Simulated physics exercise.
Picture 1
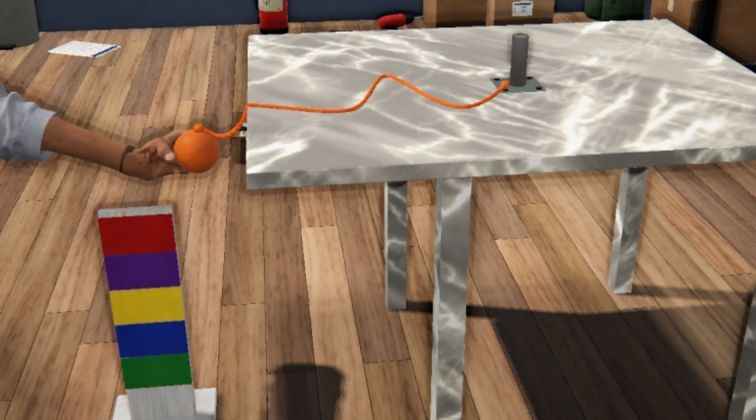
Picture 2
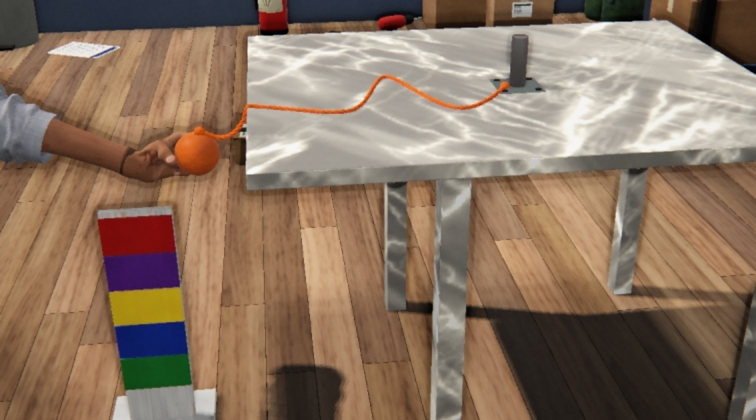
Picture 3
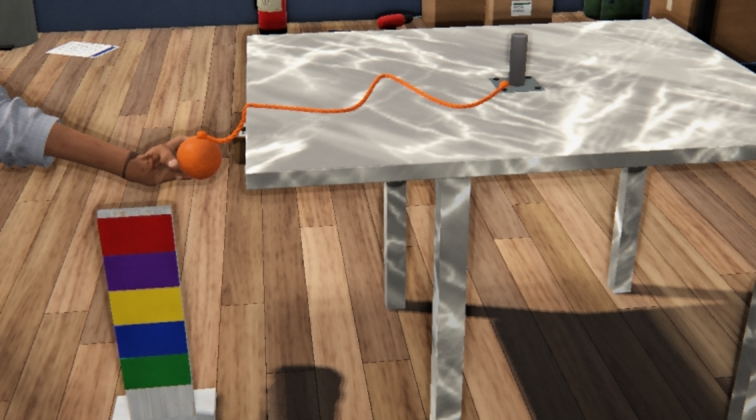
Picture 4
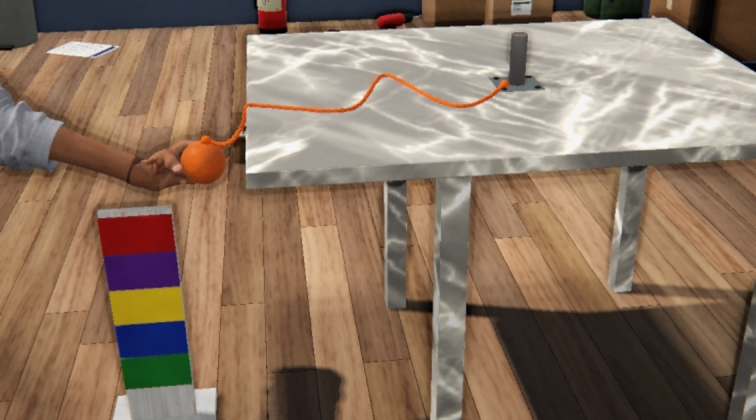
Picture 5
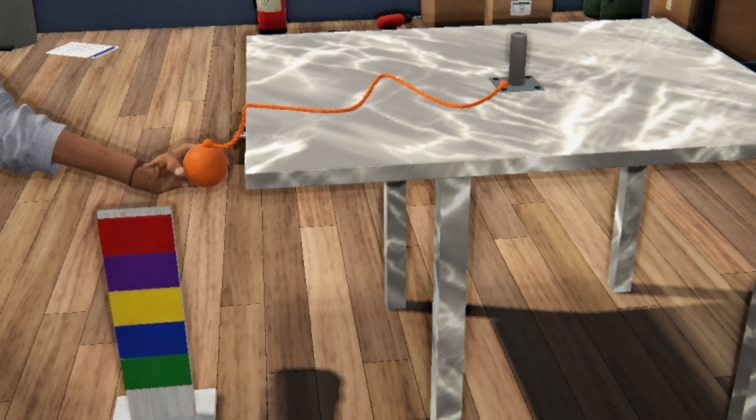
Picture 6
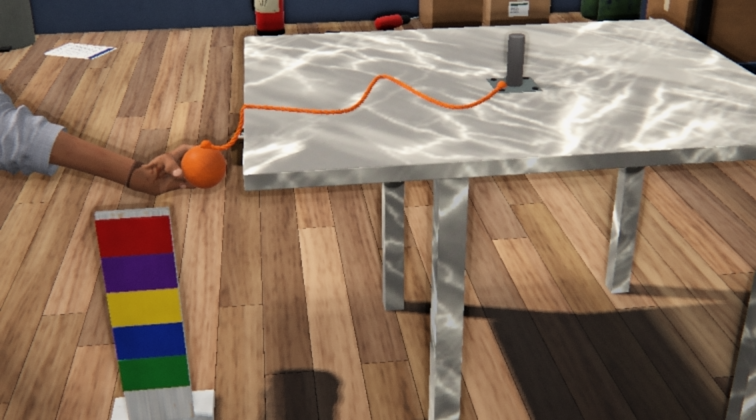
A hand at the left held an orange ball-like thing tied by a slack cord to a post on the table, lowering it very slightly beside the edge, above a strip of coloured bands.
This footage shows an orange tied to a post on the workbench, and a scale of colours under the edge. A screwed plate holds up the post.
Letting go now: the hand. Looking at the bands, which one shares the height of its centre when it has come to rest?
The blue one shares that height.
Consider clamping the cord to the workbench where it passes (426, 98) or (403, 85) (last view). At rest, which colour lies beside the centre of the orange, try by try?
Yellow, then purple.
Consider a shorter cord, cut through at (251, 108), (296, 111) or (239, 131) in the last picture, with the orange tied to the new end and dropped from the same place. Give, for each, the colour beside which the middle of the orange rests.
Results, first to last: Purple; red; yellow.
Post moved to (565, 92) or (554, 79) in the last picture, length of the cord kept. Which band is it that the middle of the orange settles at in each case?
Yellow; yellow.
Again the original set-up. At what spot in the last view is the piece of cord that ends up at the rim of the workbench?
Roughly (368, 93).
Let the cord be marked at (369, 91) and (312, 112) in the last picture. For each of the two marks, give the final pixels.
They end up at (247, 105) and (255, 195).
Early on, orange near (234, 326); level with blue.
Midway, orange near (283, 314); level with blue.
Near the end, orange near (256, 326); level with blue.
Finally, orange near (264, 326); level with blue. Its middle rests at the blue band.
